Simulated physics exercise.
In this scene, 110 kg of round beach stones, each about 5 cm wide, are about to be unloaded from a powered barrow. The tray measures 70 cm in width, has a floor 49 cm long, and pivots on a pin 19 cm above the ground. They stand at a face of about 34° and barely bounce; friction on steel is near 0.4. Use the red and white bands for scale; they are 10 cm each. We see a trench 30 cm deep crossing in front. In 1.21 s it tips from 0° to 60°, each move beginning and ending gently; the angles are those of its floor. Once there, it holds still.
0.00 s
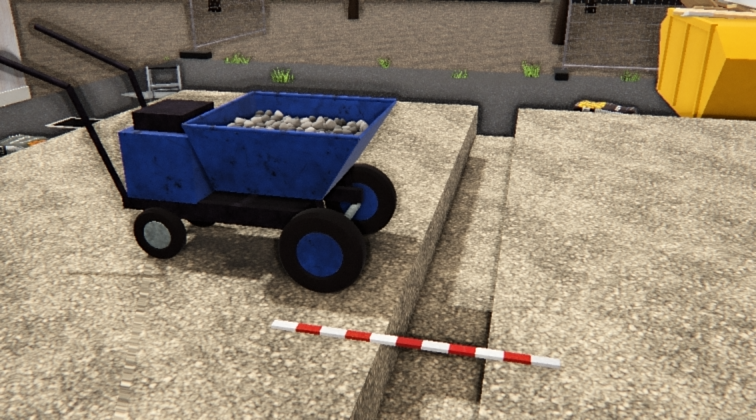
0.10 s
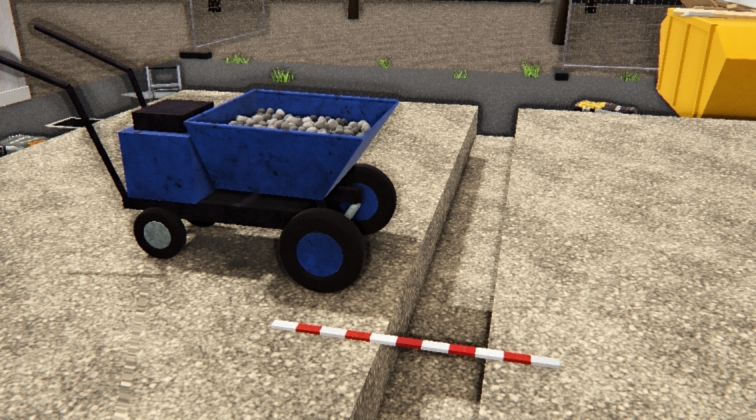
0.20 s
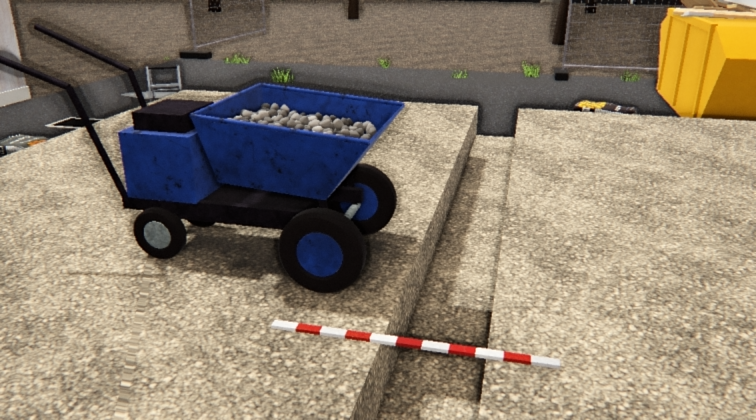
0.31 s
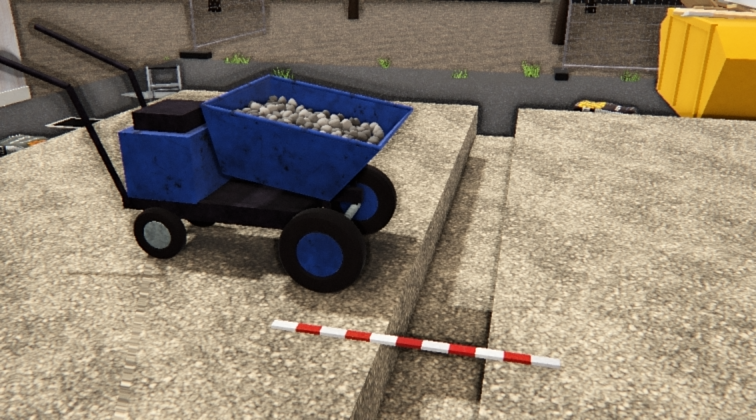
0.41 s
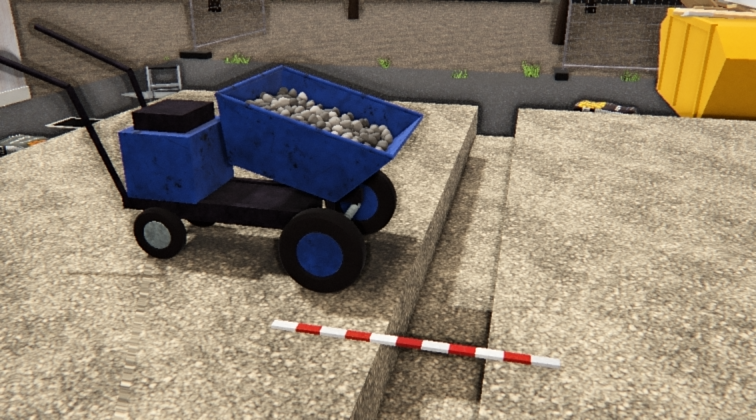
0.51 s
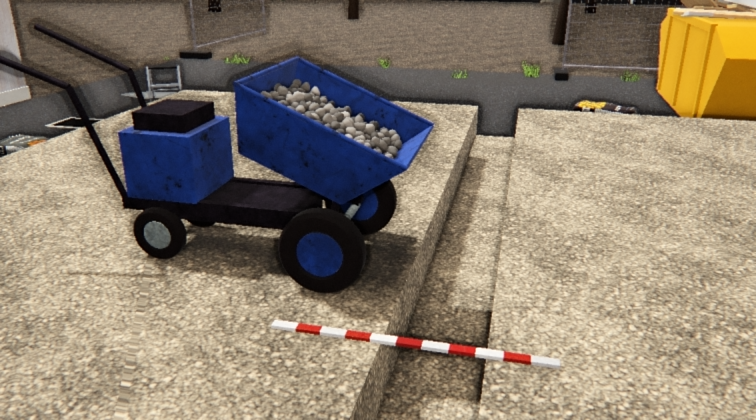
A blue powered barrow loaded with grey stones stands at the left on a pale, gritty surface, seen from slightly above and to one side in an outdoor work area. A narrow trench runs beside it, crossed by a red-and-white striped pole, with a yellow container at upper right and fencing behind. The tray tilts steadily, its rear rising and its front edge dipping rightward, while the camera stays still.
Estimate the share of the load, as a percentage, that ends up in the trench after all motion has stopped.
Roughly 43 per cent of the load ends up there.
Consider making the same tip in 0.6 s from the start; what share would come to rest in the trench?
30 %.
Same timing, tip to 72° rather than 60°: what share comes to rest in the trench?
Roughly 60 per cent would end in the trench.
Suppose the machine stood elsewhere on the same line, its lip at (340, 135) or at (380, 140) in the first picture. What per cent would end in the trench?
That gives roughly 55 per cent and roughly 30 per cent.
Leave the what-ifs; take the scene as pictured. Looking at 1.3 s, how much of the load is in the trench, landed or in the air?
About 10%.
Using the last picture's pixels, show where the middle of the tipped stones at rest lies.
In the last view, about (480, 319).
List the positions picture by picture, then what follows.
The first picture shows lip at (359, 138), floor tilted 0°, highest stones at (281, 123).
In the second picture, the tray is at 1°, its lip at (362, 139); the top of the load is at (283, 122); the stones move at 0.2 m/s on average.
The third picture shows lip at (369, 143), floor tilted 5°, highest stones at (267, 116); the stones move at 0.3 m/s on average.
In the fourth picture, the tray is at 10°, its lip at (380, 149); the top of the load is at (268, 107); the stones move at 0.4 m/s on average.
In the fifth picture, the tray is at 16°, its lip at (393, 158); the top of the load is at (277, 99); the stones move at 0.5 m/s on average.
The sixth picture shows lip at (406, 169), floor tilted 23°, highest stones at (287, 92); the stones move at 0.6 m/s on average.
After 0.9 s the floor is at 51°; 100 % in the tray; the foremost stones are at (428, 188).
After 1.3 s the floor is at 60°; 84 % in the tray, 12 % in the trench, 5 % past the trench; the foremost stones are at (528, 273).
After 1.7 s the floor is at 60°; 58 % in the tray, 20 % in the trench, 22 % past the trench; the foremost stones are at (597, 273).
After 3.6 s the floor is at 60°; 35 % in the tray, 43 % in the trench, 23 % past the trench; the foremost stones are at (652, 275).
